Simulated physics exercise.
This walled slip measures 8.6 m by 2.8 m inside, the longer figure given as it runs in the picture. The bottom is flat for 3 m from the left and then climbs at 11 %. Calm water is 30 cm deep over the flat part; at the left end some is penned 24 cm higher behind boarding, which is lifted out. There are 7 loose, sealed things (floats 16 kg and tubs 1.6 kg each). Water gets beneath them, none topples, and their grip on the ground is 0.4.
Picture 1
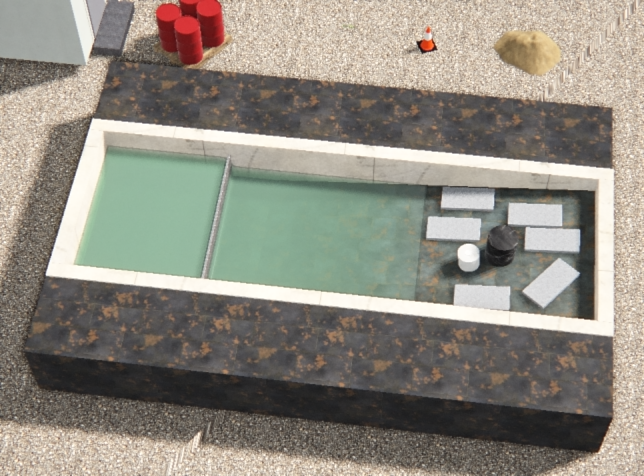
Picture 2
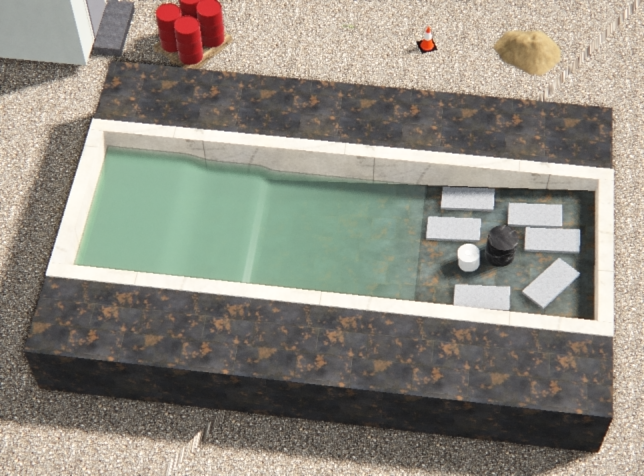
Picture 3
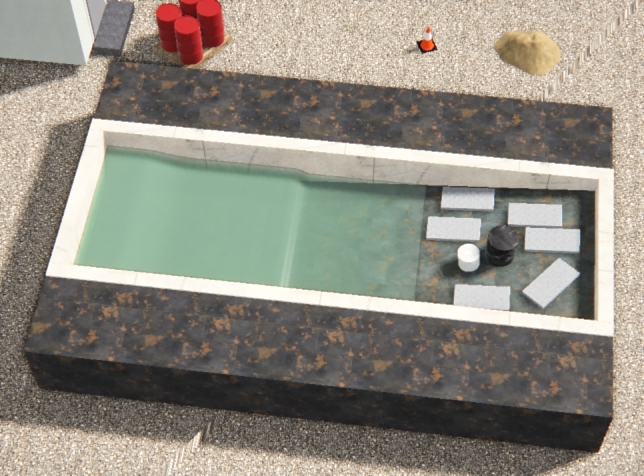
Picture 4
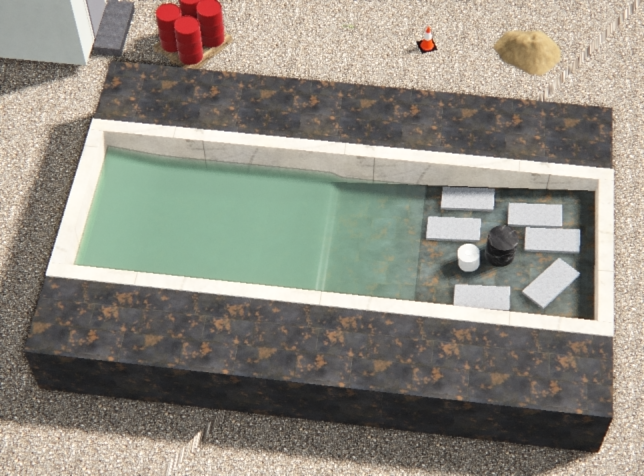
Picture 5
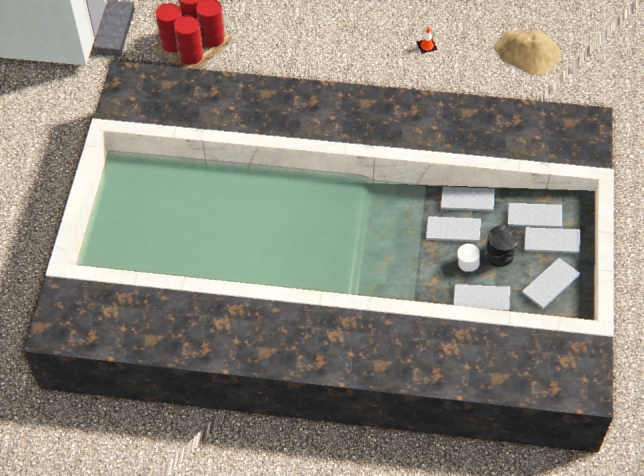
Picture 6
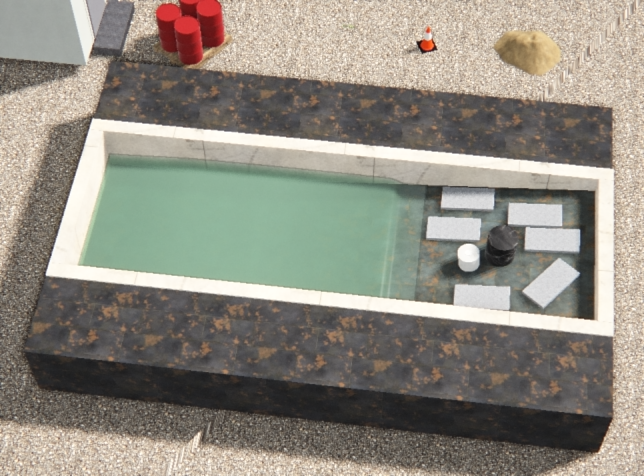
Green water fills the left part of a long, pale-rimmed basin set between dark, rust-flecked slabs on gravelly ground, seen from above by a still camera. Pale rectangular floats, a white tub and a black one sit on the dark right end, with red barrels, a cone and a sand heap beyond. The thin upright board at left is gone, and a low step of water travels steadily rightward, while the loose things stay put.
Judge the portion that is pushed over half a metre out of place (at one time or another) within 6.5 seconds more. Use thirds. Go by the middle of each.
Share: At least two thirds.
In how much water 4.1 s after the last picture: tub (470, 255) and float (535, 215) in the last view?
About 5 and 5 cm.
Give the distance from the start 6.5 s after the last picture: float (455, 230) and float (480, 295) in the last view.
In turn: 250 cm, 300 cm.
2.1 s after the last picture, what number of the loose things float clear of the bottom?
At that moment 4.
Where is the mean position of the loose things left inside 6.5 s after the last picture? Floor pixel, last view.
Near (386, 243).
Then, 0.6 s after the last picture 0 of 7 are over 50 cm from their spots; 0 afloat.
Then, 2.1 s after the last picture 1 of 7 are over 50 cm from their spots; 4 afloat.
Then, 4.1 s after the last picture 4 of 7 are over 50 cm from their spots; 6 afloat.
Then, 6.5 s after the last picture 6 of 7 are over 50 cm from their spots, and 7 have been at some point; 4 afloat.
